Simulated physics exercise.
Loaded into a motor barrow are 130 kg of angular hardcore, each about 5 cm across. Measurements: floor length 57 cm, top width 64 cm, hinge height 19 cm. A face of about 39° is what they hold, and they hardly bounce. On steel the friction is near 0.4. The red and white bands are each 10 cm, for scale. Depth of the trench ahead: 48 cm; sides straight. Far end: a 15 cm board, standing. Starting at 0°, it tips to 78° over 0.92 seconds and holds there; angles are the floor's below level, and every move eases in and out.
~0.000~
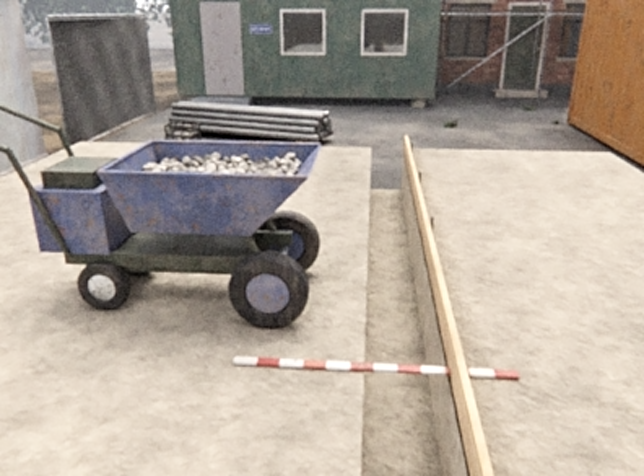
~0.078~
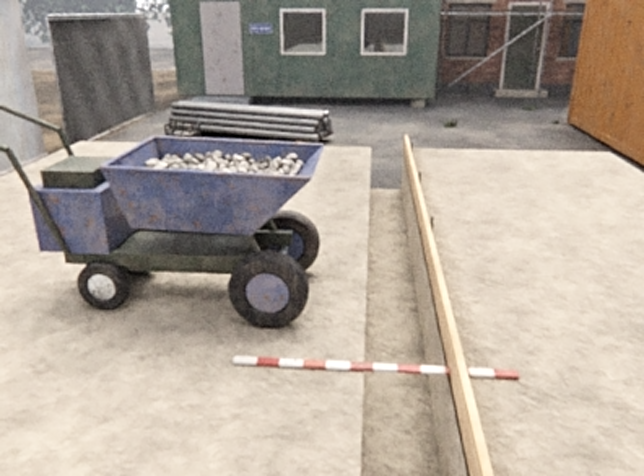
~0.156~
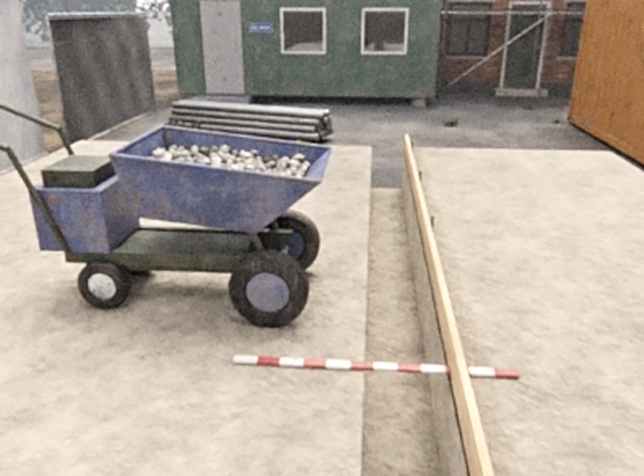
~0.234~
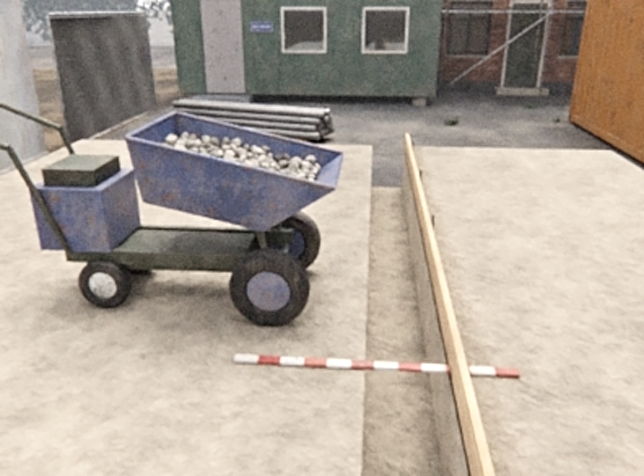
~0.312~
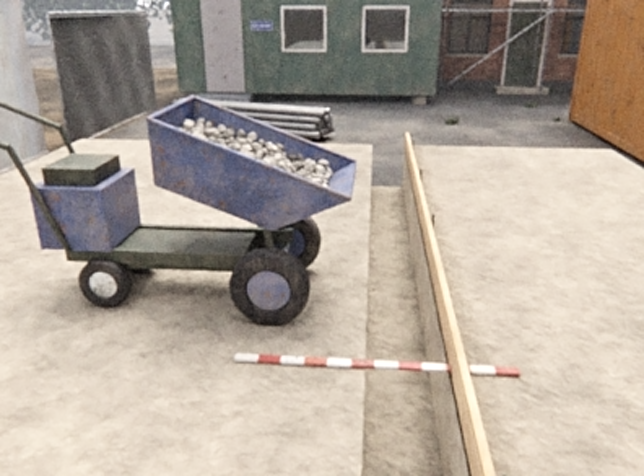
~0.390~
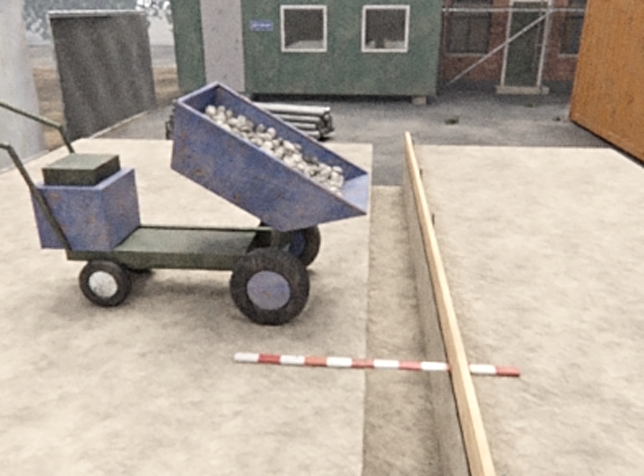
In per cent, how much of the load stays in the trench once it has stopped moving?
I would say about 88 per cent.
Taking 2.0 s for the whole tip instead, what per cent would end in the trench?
It would be near 95 percent.
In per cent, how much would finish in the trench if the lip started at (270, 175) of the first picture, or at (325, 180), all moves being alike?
Near 100 then near 65 percent.
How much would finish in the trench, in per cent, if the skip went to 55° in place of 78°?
Then close to 30 per cent.
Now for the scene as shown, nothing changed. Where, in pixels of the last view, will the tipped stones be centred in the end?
The middle should be near (408, 361).
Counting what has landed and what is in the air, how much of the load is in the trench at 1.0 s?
About 40%.
After 0.7 s the floor is at 66°; 100 % in the skip; the foremost stones are at (390, 252).
After 1.0 s the floor is at 78°; 55 % in the skip, 39 % in the trench, 6 % past the trench; the foremost stones are at (479, 297).
After 1.4 s the floor is at 78°; 8 % in the skip, 80 % in the trench, 12 % past the trench; the foremost stones are at (577, 310).
After 3.3 s the floor is at 78°; 0 % in the skip, 88 % in the trench, 12 % past the trench; the foremost stones are at (613, 315).
